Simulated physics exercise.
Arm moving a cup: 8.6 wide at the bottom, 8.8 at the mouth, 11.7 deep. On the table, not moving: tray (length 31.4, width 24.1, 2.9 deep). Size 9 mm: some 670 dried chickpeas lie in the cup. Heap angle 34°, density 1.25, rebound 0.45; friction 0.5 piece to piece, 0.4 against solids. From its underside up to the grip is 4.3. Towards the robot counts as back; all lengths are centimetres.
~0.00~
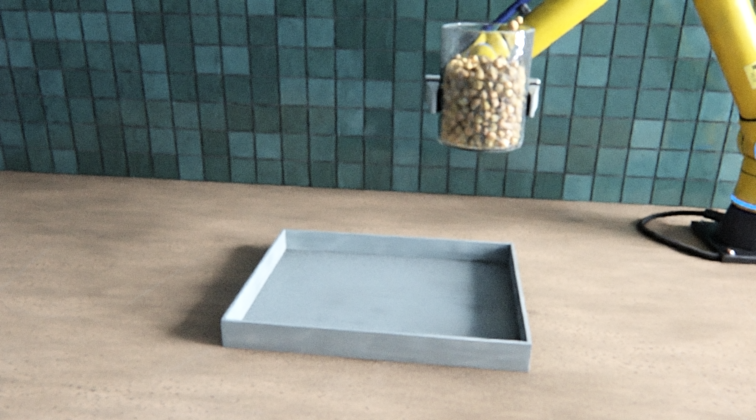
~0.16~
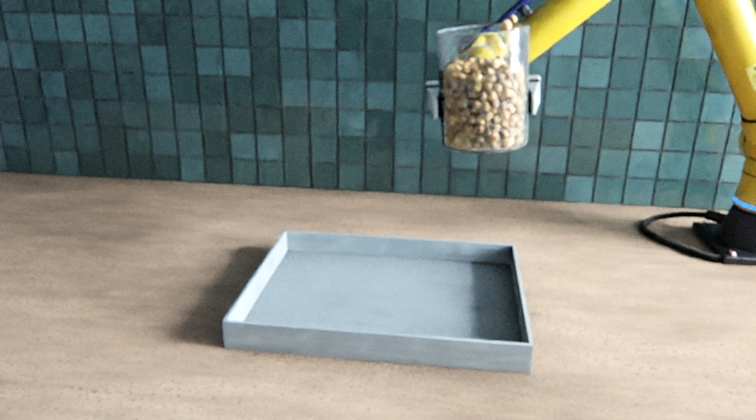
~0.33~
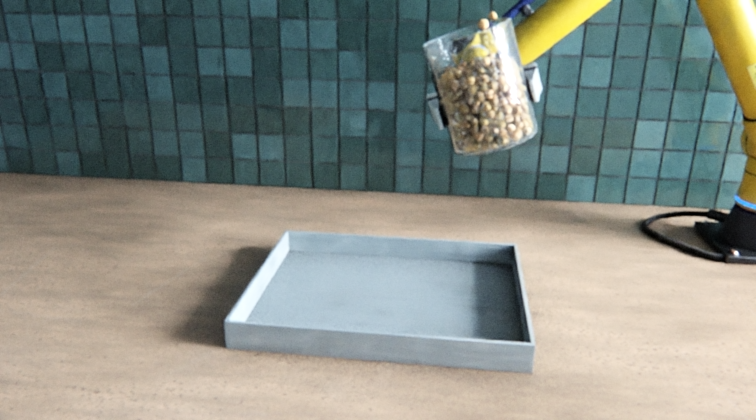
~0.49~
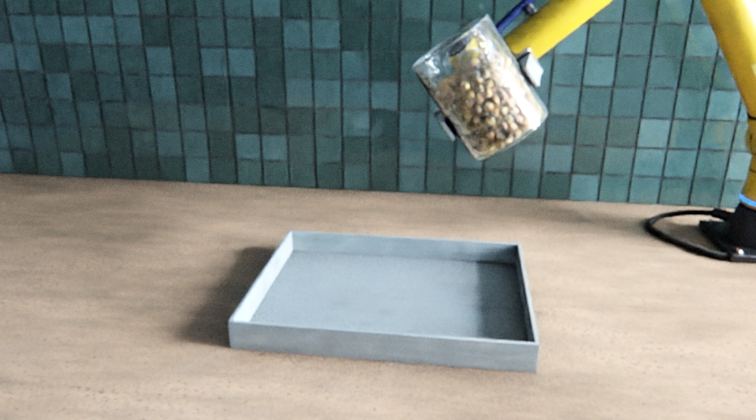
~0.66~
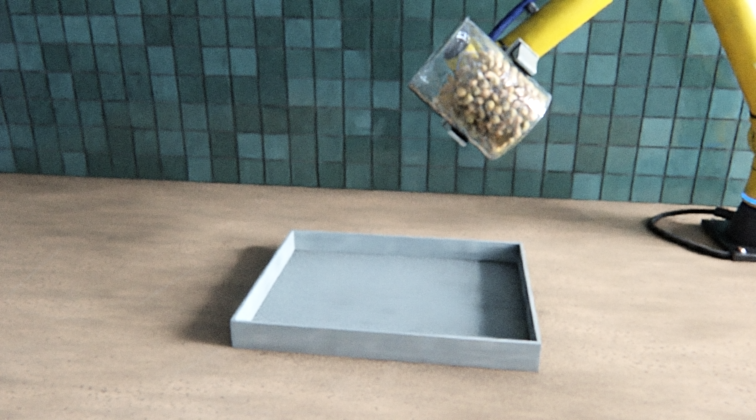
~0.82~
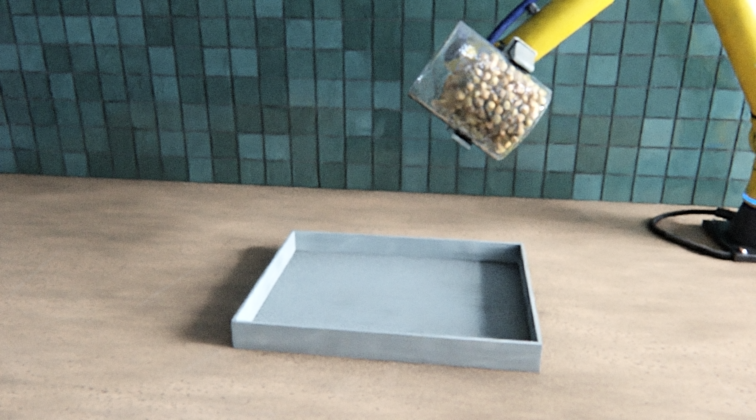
A clear cup filled with dried chickpeas, held upright by a yellow robot arm, hangs above an empty grey tray on a table before a green tiled wall. The arm tilts the cup gradually to the left, until it leans steeply, with the chickpeas still inside and the tray unmoved below.
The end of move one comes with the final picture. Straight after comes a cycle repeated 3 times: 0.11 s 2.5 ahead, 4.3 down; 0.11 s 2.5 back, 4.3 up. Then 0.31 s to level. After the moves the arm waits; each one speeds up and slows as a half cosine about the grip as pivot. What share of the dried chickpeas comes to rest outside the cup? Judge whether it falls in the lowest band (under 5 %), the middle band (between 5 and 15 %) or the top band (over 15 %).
It falls in the lowest band.
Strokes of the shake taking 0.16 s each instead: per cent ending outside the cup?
Roughly 0 in a hundred.
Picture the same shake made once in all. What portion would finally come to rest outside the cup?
It would come to about 0 %.
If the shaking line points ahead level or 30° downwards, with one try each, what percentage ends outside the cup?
First try about 25 %, second try about 5 %.
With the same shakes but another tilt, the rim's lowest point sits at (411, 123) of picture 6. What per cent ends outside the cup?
That comes to some 20 percent.
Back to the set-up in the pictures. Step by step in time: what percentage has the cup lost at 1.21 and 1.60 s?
The share out is 0 per cent at the earlier time and 0 per cent at the later one.
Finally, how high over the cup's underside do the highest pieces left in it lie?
Height at rest: About 10.5 centimetres.
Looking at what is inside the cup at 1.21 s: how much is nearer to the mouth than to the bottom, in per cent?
Some 35 per cent.
After 1.21 s, tilted 55° forward, highest piece 26 above the table; 664 in the cup, 2 in flight or on a rim.
After 1.60 s, tilted 38° forward, highest piece 28 above the table; 651 in the cup, 7 in the tray, 8 in flight or on a rim.
After 1.99 s, level, highest piece 31 above the table; 651 in the cup, 13 in the tray, 2 on the table or floor.
After 3.04 s, level, highest piece 31 above the table; 651 in the cup, 13 in the tray, 2 on the table or floor.
In the end, 651 in the cup, 13 in the tray, 2 on the table or floor. That is 2 % outside the cup.
